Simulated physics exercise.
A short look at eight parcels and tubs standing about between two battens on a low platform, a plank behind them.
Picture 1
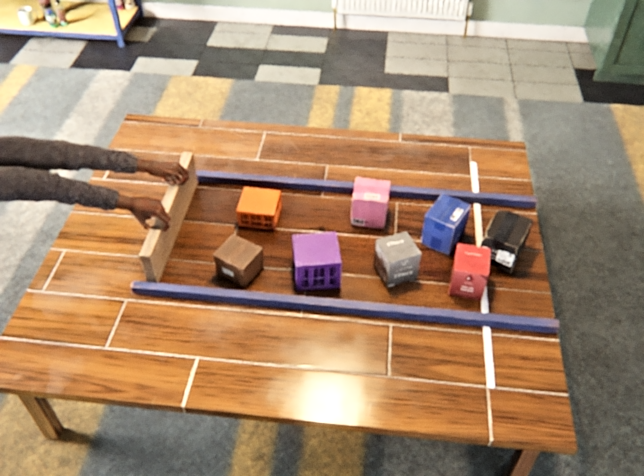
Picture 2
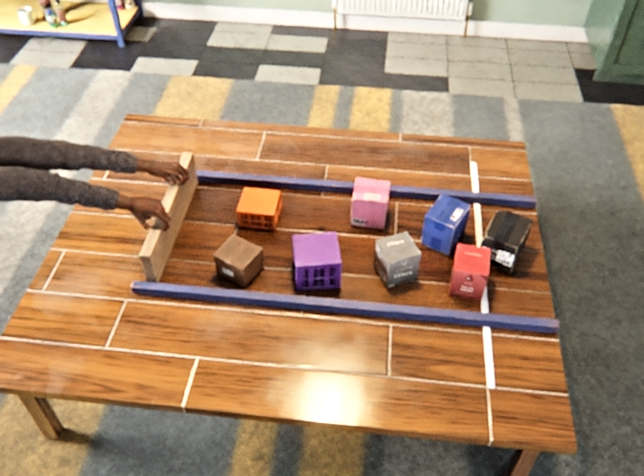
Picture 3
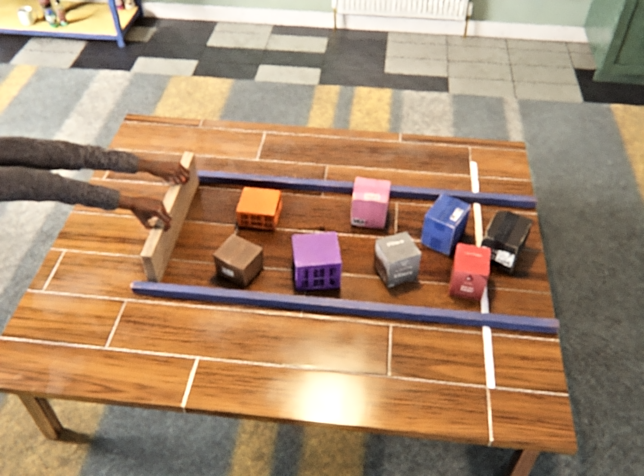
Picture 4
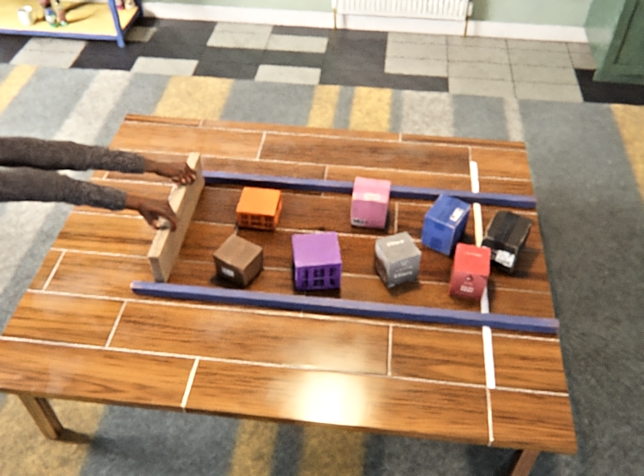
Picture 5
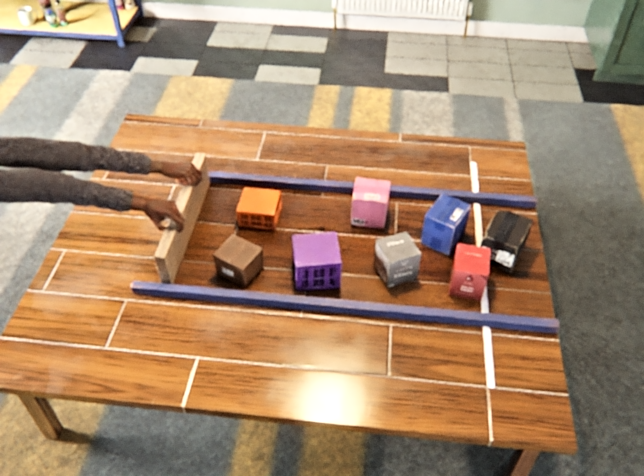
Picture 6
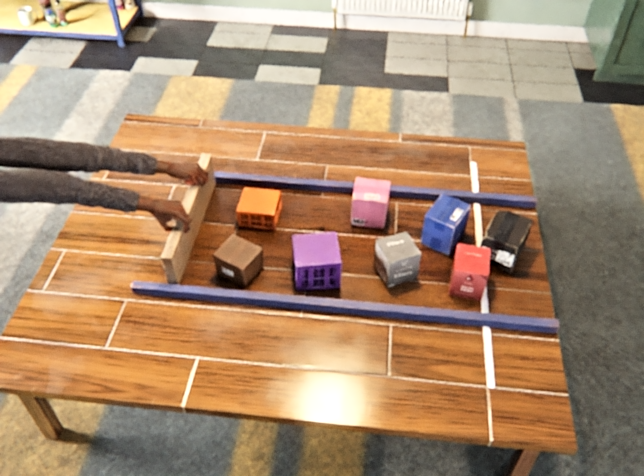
Two hands reach in from the left and grip an upright wooden plank on a low wood-patterned platform, seen from above at an angle in a carpeted room. Between two blue battens stand eight boxy items: orange and brown at left, purple and pink mid-way, then grey, blue, red and black near a white tape line. The hands slide the plank slightly rightward while the items and camera stay still.
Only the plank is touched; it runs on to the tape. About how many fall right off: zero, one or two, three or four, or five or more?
Outcome: The number that fall off is three or four.
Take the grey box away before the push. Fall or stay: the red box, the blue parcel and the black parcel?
The red box goes over; the blue parcel holds on; the black parcel goes over.
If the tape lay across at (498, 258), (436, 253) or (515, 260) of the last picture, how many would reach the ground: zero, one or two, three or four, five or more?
In that order: More than four; just one or two; at least five.
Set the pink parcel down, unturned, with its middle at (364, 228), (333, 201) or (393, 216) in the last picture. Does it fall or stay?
Place by place, it holds on; survives; stays on.
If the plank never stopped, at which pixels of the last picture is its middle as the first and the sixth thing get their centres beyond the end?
About (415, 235), then (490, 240).
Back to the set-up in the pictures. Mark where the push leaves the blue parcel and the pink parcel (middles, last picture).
First (546, 243), then (538, 215).
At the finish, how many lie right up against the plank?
The number is 2.
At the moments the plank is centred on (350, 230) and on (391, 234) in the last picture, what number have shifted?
By then 6, and 8.
Early on, none off yet; black parcel at rest near (505, 240); red box at rest near (470, 272); blue parcel at rest near (445, 224).
Finally, the number that fall off is three or four; lost, grey box, red box and black parcel.
